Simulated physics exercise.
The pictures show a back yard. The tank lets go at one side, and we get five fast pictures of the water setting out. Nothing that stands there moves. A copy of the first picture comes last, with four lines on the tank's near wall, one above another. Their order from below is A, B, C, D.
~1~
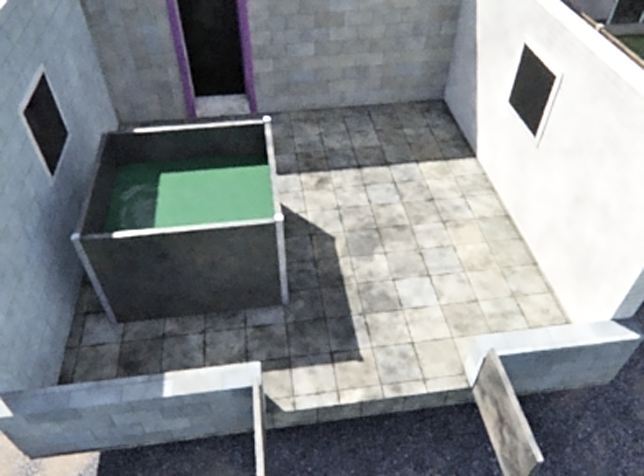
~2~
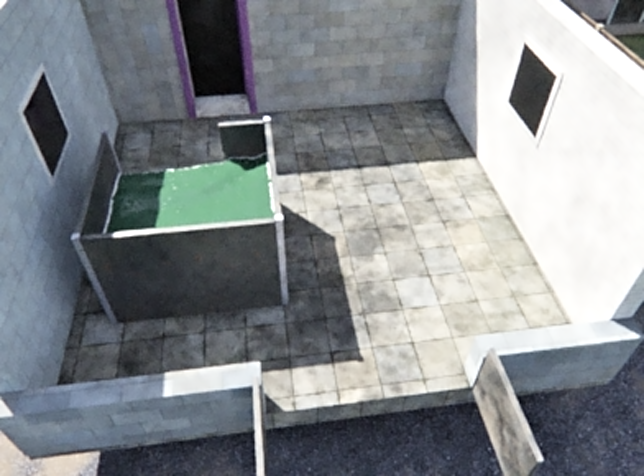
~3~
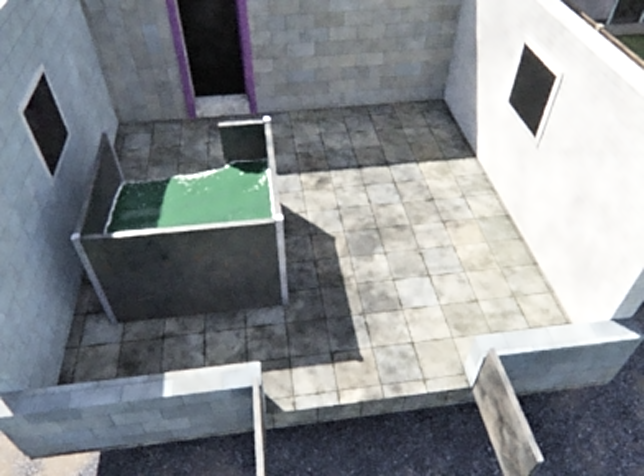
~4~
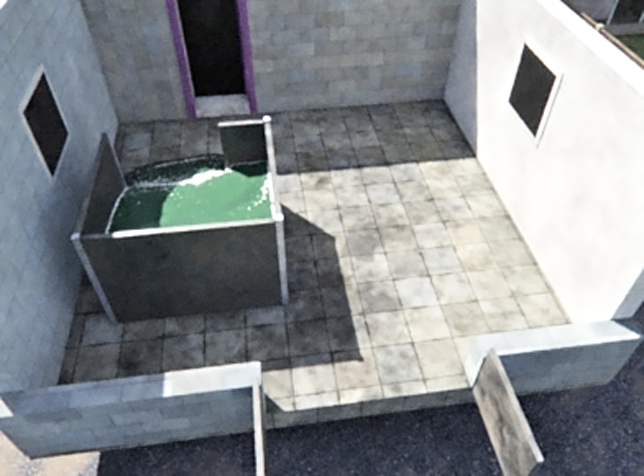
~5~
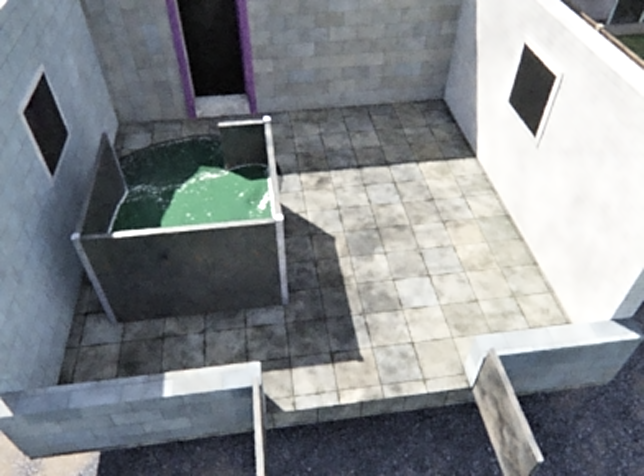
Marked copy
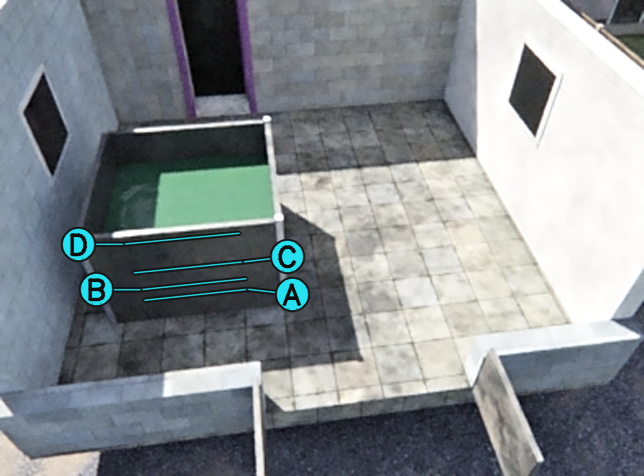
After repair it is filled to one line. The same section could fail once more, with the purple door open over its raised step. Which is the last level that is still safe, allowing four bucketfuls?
B will do.
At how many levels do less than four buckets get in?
Two of them.
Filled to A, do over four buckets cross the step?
No.
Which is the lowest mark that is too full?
Mark C.
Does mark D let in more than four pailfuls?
Yes.
In cyan, A at (196, 294); B at (193, 284); C at (189, 267); D at (181, 238); from the bottom up A, B, C, D.
With A, nothing gets over.
With B, a bucket or two gets in.
With C, about 11 bucketfuls get in.
With D, dozens of bucketfuls pour in.
